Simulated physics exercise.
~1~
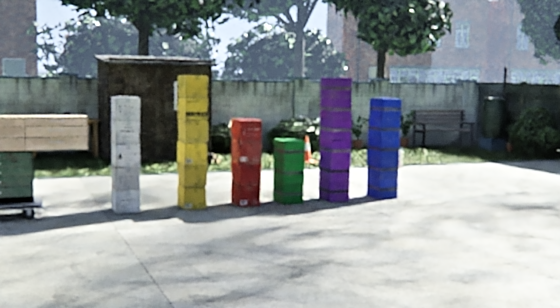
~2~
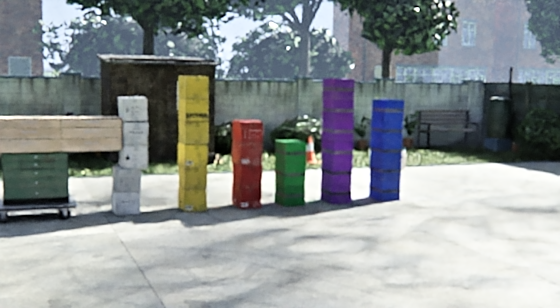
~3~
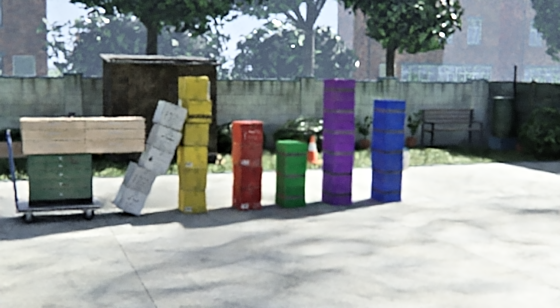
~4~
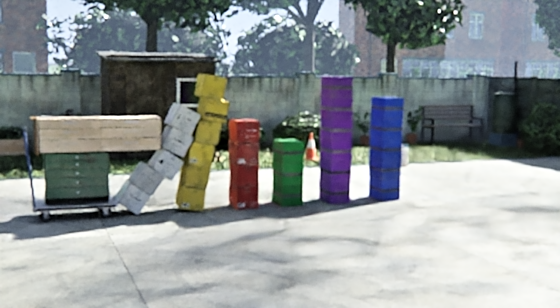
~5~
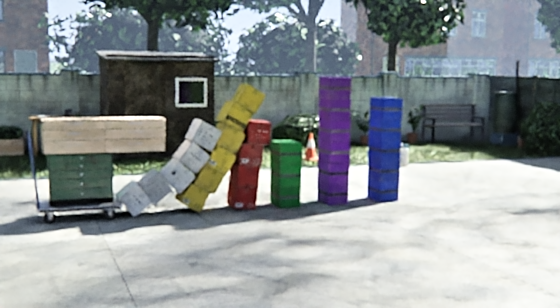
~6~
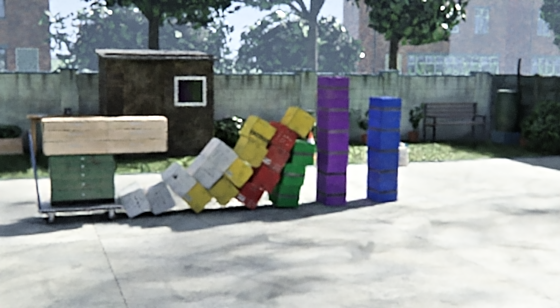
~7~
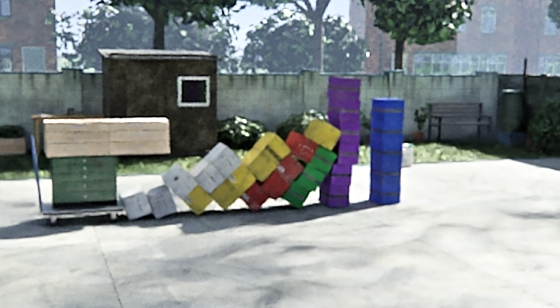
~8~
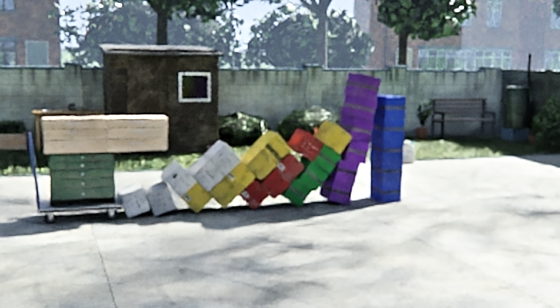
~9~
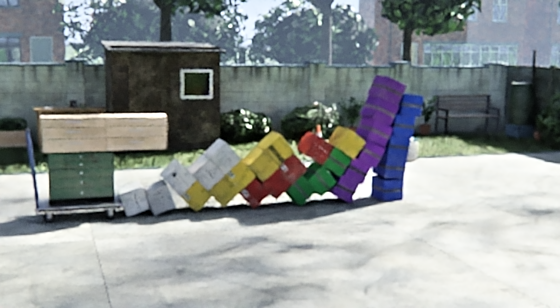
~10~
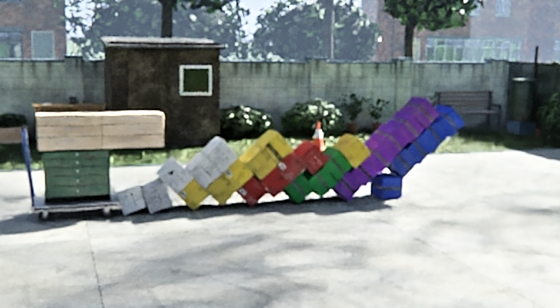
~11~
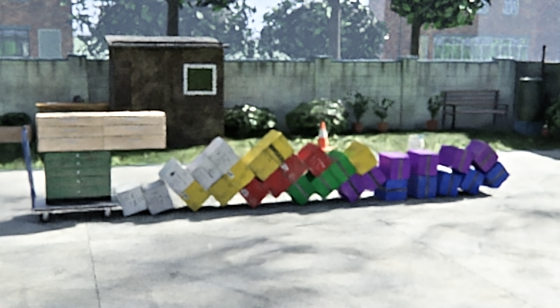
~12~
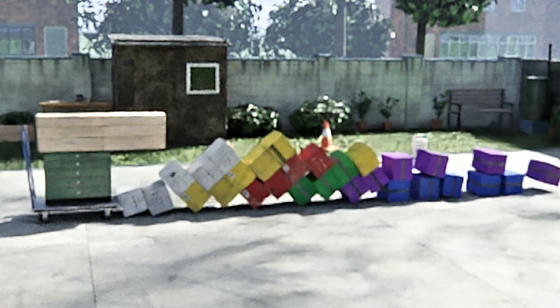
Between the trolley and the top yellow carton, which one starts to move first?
The trolley starts to move first, rolling in from the left. The top yellow carton only begins to shift later, once the white stack is leaning over.
